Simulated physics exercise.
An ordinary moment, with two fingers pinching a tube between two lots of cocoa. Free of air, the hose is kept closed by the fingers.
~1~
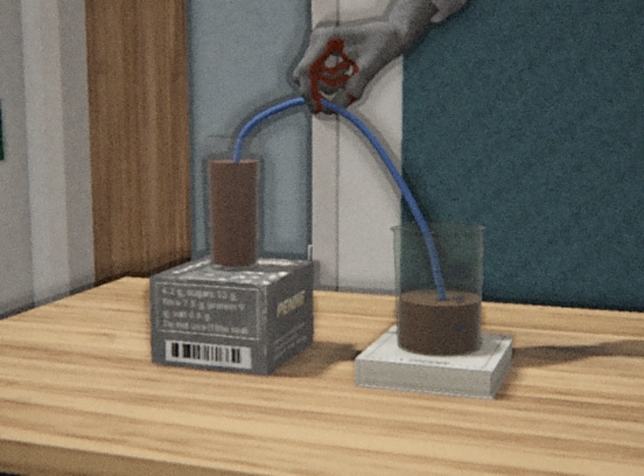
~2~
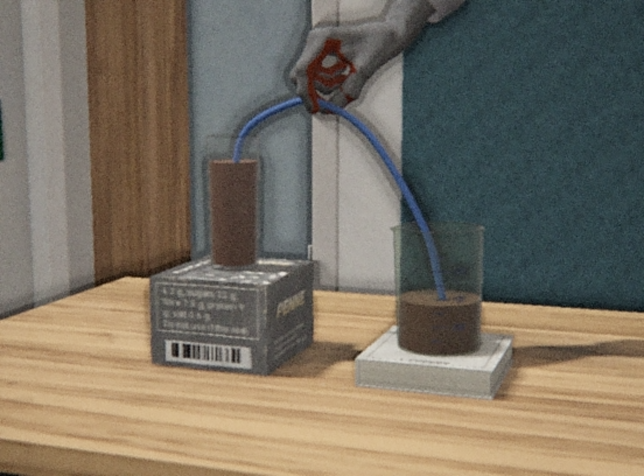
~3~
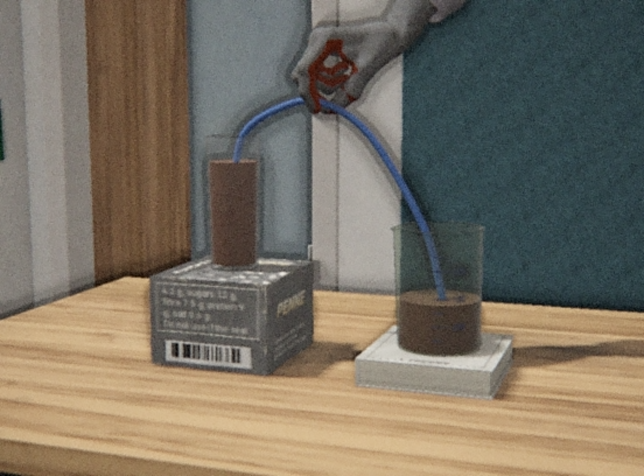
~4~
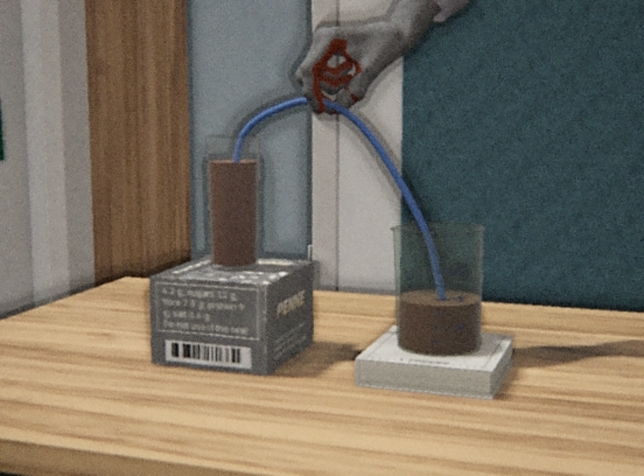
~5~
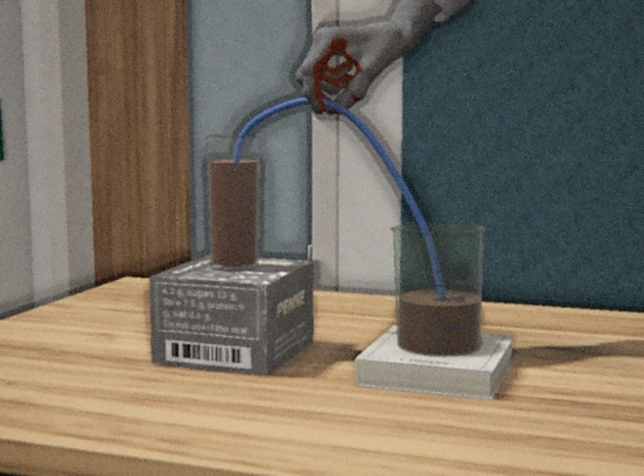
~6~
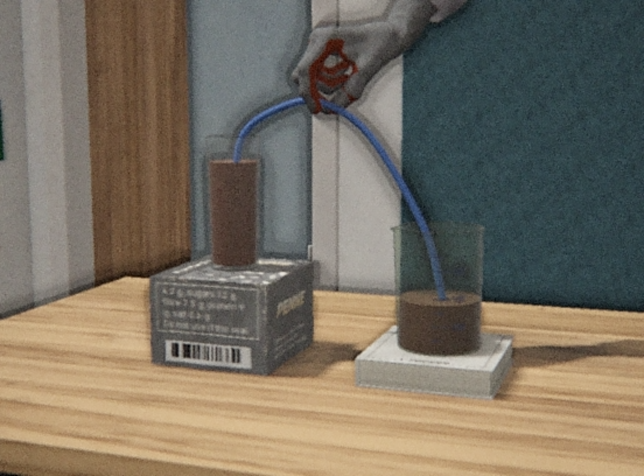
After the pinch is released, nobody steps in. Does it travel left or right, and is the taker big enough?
Cocoa: Moves right; receiver holds everything.
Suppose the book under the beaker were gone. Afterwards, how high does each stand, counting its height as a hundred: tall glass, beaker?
10 and 70 %.
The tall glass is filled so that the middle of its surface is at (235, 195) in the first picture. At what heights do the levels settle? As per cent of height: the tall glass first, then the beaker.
They end up at around 10 and 55 percent of their heights, respectively.
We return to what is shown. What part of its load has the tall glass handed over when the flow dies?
It comes to about 90 in a hundred.
A moment on, the tall glass is about half full; the beaker is about half full.
Further on, the tall glass is about a quarter full; the beaker is about two thirds full.
When it is over, the tall glass is nearly empty; the beaker is about two thirds full; the two surfaces are level.
